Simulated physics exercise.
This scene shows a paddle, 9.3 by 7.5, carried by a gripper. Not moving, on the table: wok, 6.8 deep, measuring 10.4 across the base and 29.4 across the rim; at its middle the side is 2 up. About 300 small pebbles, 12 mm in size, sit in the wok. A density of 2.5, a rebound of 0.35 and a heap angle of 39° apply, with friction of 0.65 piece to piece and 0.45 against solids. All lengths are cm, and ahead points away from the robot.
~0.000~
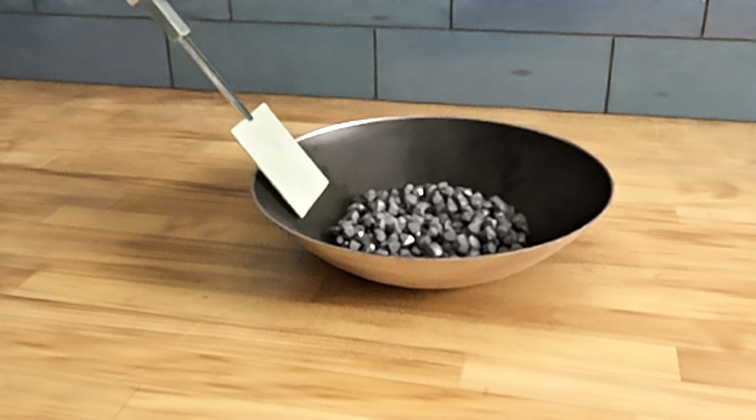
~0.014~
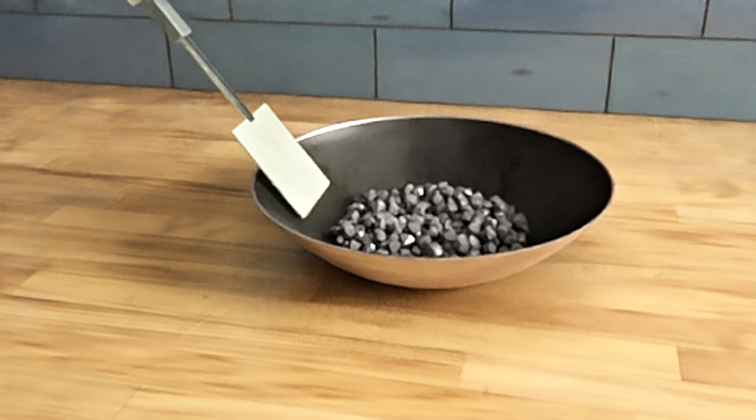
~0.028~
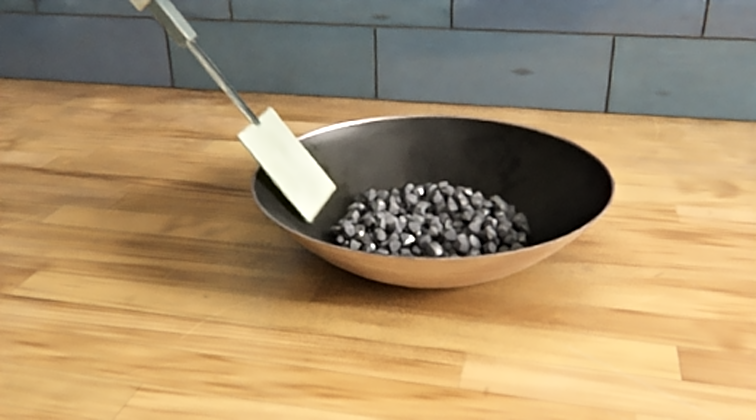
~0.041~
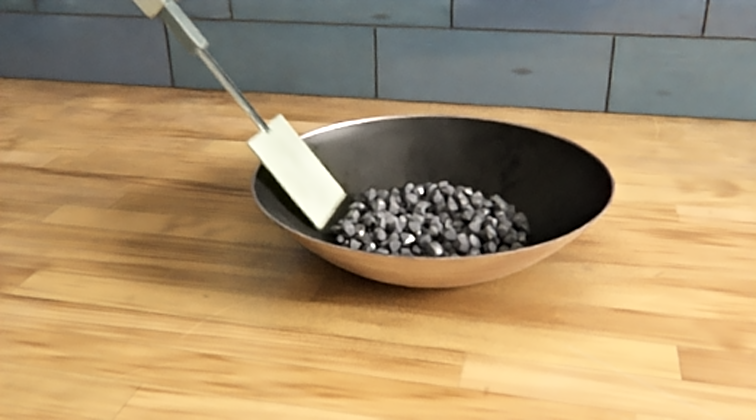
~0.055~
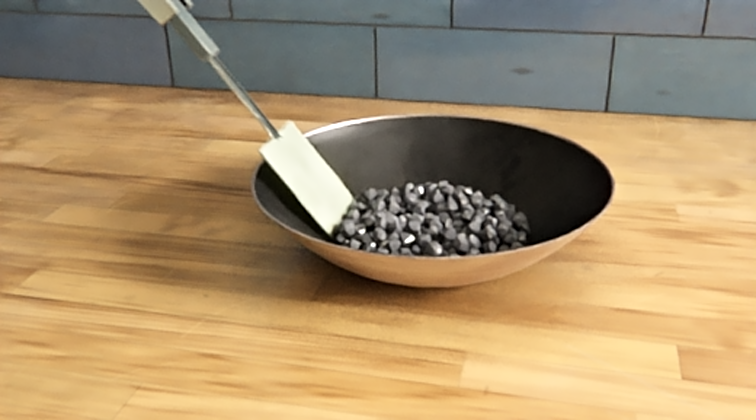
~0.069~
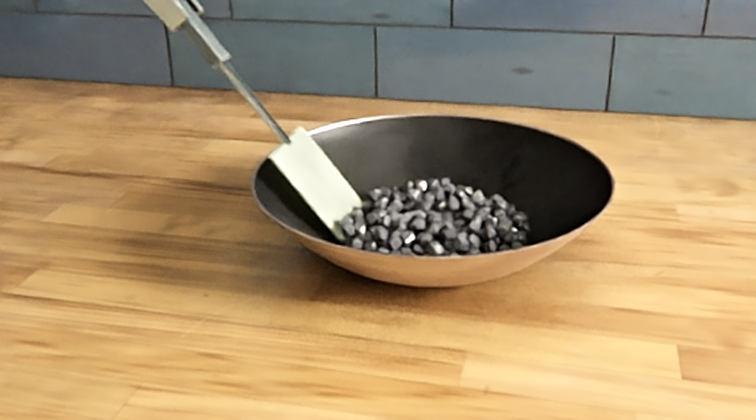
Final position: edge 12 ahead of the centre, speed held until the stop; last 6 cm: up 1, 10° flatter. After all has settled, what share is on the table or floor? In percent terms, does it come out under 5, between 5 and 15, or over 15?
It comes out over 15 %.
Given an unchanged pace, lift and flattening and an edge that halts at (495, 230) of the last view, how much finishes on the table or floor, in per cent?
Around 0 percent ends on the table or floor.
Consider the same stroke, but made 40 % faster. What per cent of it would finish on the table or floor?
50 per cent, roughly.
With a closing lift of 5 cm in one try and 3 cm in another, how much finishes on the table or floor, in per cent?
You'd get some 30 per cent with the first setting and some 35 per cent with the second.
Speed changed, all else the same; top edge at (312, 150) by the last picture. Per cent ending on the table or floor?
Some 50 per cent.
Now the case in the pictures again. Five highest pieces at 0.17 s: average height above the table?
Estimated height above table: Approx. 5 cm.
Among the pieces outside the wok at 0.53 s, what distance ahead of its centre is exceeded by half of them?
24 cm.
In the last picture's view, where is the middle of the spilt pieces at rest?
I'd place it close to (746, 268).
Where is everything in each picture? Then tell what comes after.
The first frame shows the paddle top edge at (247, 117), sloping 52°; upper third of the load around (428, 225), from x 335 to 525, top at y 185; 300 in the wok.
The second frame shows the paddle top edge at (249, 117), sloping 52°; upper third of the load around (428, 225), from x 335 to 525, top at y 185.
The third frame shows the paddle top edge at (255, 121), sloping 52°; upper third of the load around (428, 225), from x 335 to 525, top at y 185.
The fourth frame shows the paddle top edge at (265, 129), sloping 52°; upper third of the load around (428, 225), from x 340 to 525, top at y 185.
The fifth frame shows the paddle top edge at (275, 135), sloping 52°; upper third of the load around (428, 224), from x 340 to 525, top at y 185.
The sixth frame shows the paddle top edge at (286, 141), sloping 52°; upper third of the load around (427, 223), from x 345 to 525, top at y 185; 300 in the wok.
After 0.17 s, sloping 52°, highest piece 6 above the table; 300 in the wok.
After 0.28 s, sloping 50°, highest piece 8 above the table; 296 in the wok, 4 on the blade or in flight.
After 0.53 s, sloping 42°, highest piece 8 above the table; 172 in the wok, 113 on the table or floor, 15 on the blade or in flight.
After 1.58 s, sloping 42°, highest piece 8 above the table; 172 in the wok, 128 on the table or floor.
In the end, 172 in the wok, 128 on the table or floor. That is 43 % on the table or floor.
